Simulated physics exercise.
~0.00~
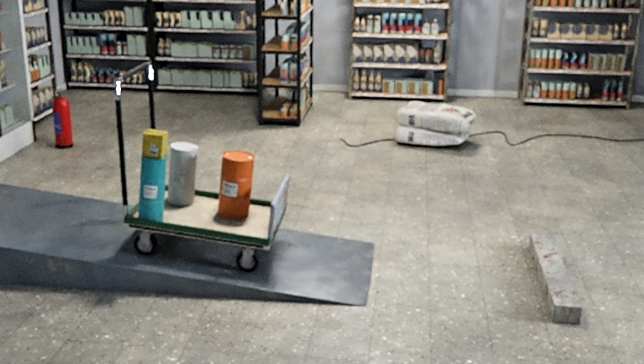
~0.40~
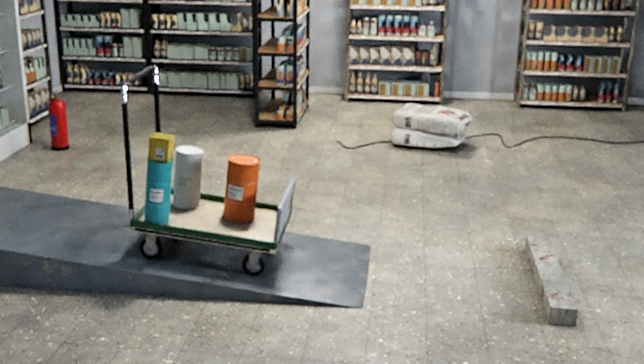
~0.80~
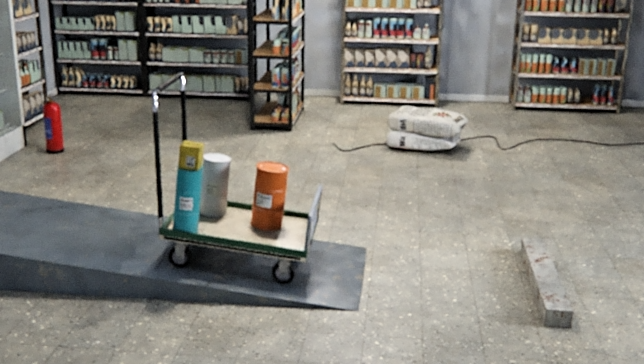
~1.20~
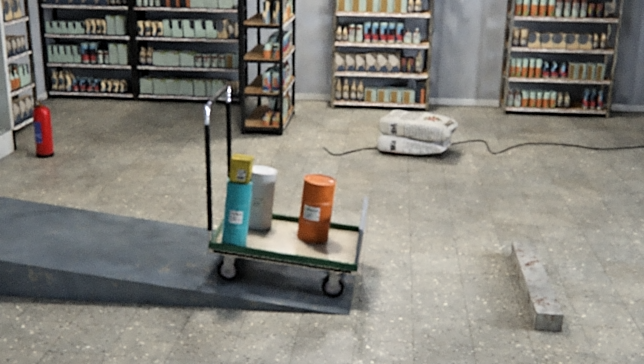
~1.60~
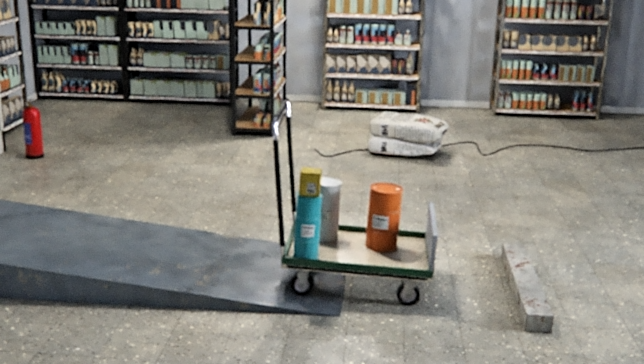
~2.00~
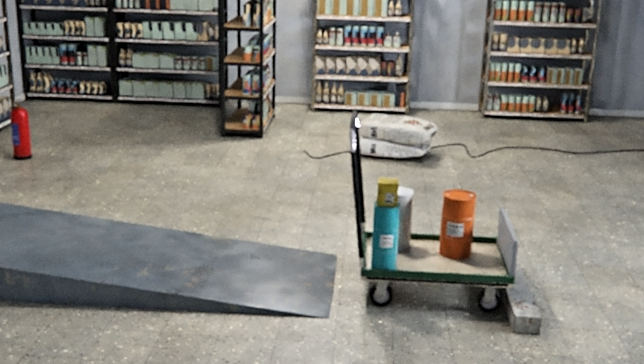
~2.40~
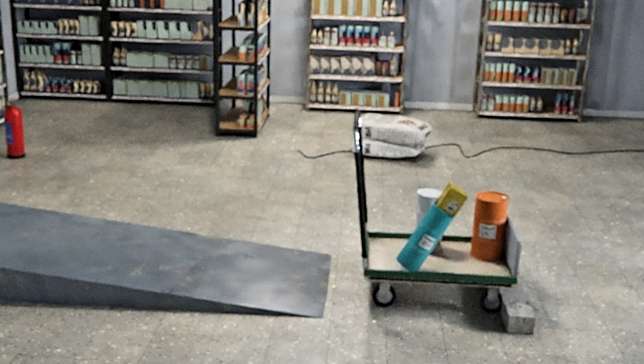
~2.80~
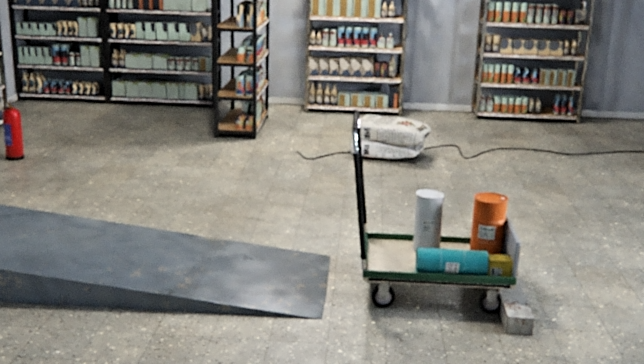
A trolley carrying four items rolled down a ramp and across the floor to the right until it stopped at a kerb, where the turquoise canister and the yellow parcel on top toppled onto the deck while the orange and white canisters stayed upright.
